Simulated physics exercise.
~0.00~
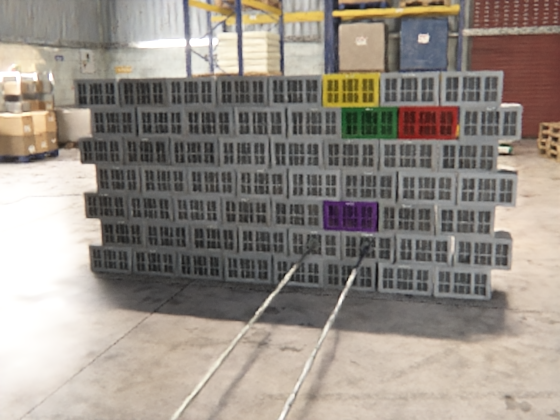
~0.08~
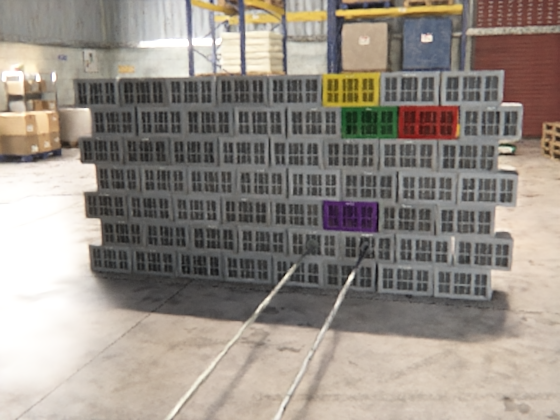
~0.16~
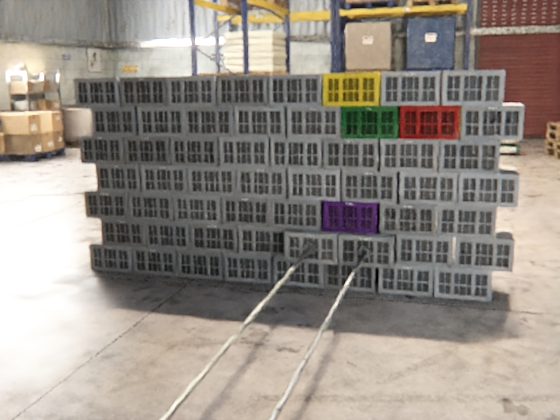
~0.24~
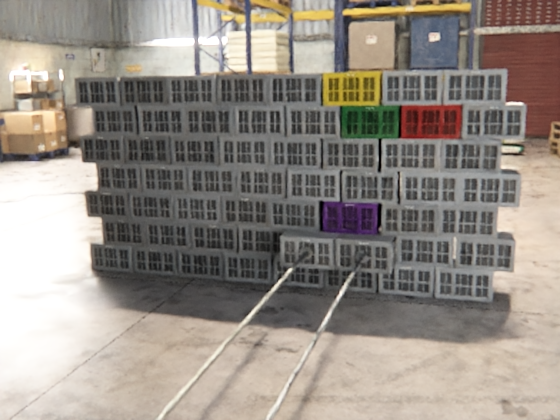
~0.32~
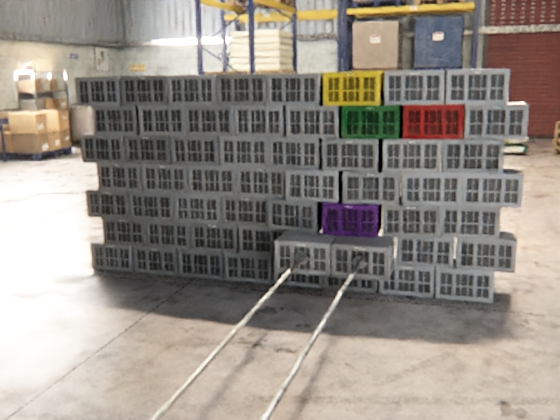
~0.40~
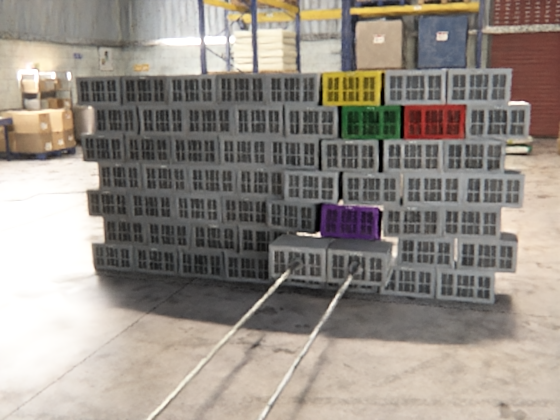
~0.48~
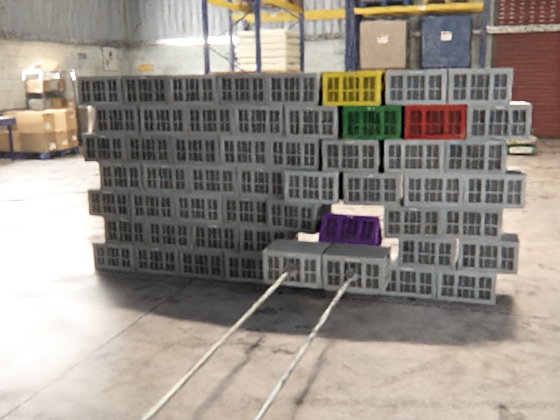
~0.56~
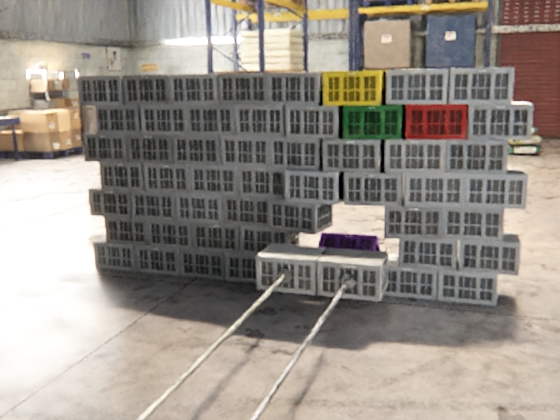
Two poles draw a pair of grey crates from the wall, and the purple crate drops behind them.
